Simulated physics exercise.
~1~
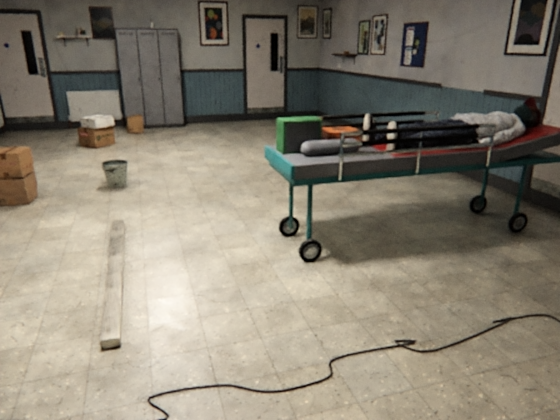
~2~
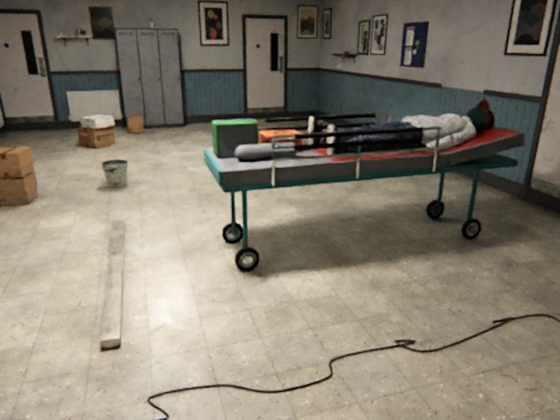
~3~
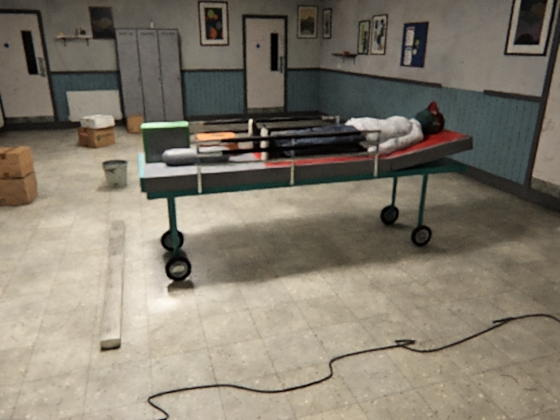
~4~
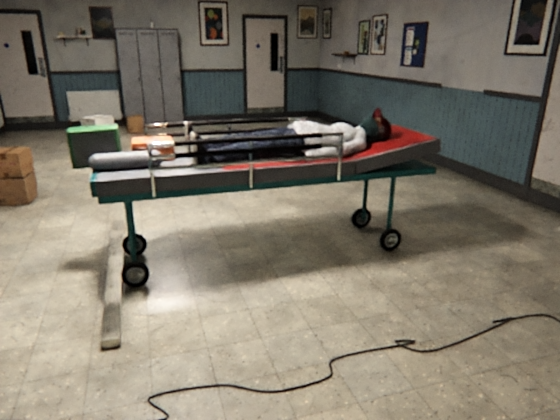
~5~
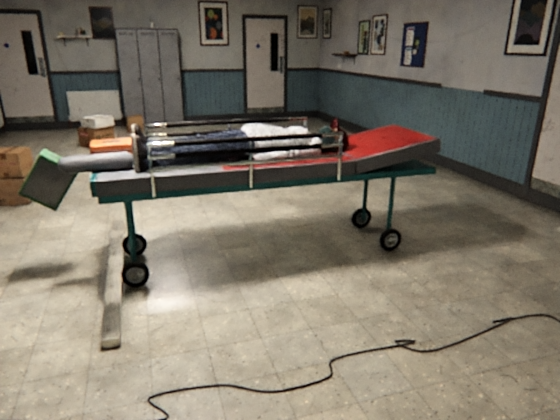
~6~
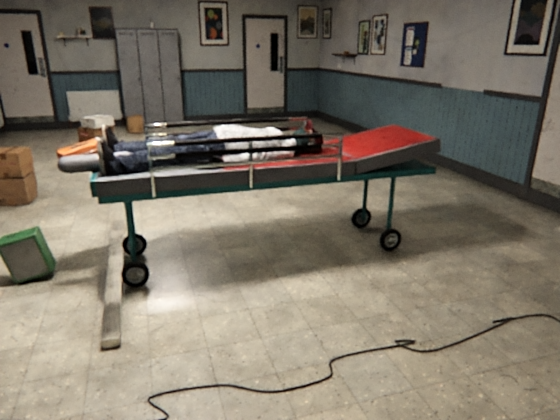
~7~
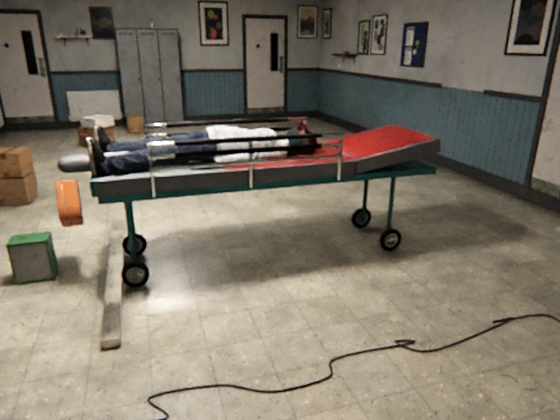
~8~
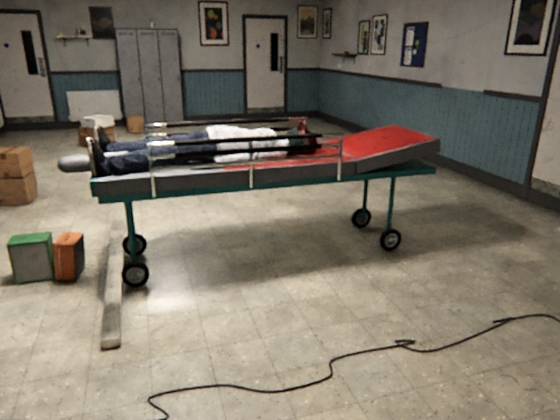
A wheeled stretcher rolls left, stops at a sill, and green and orange boxes slide off.
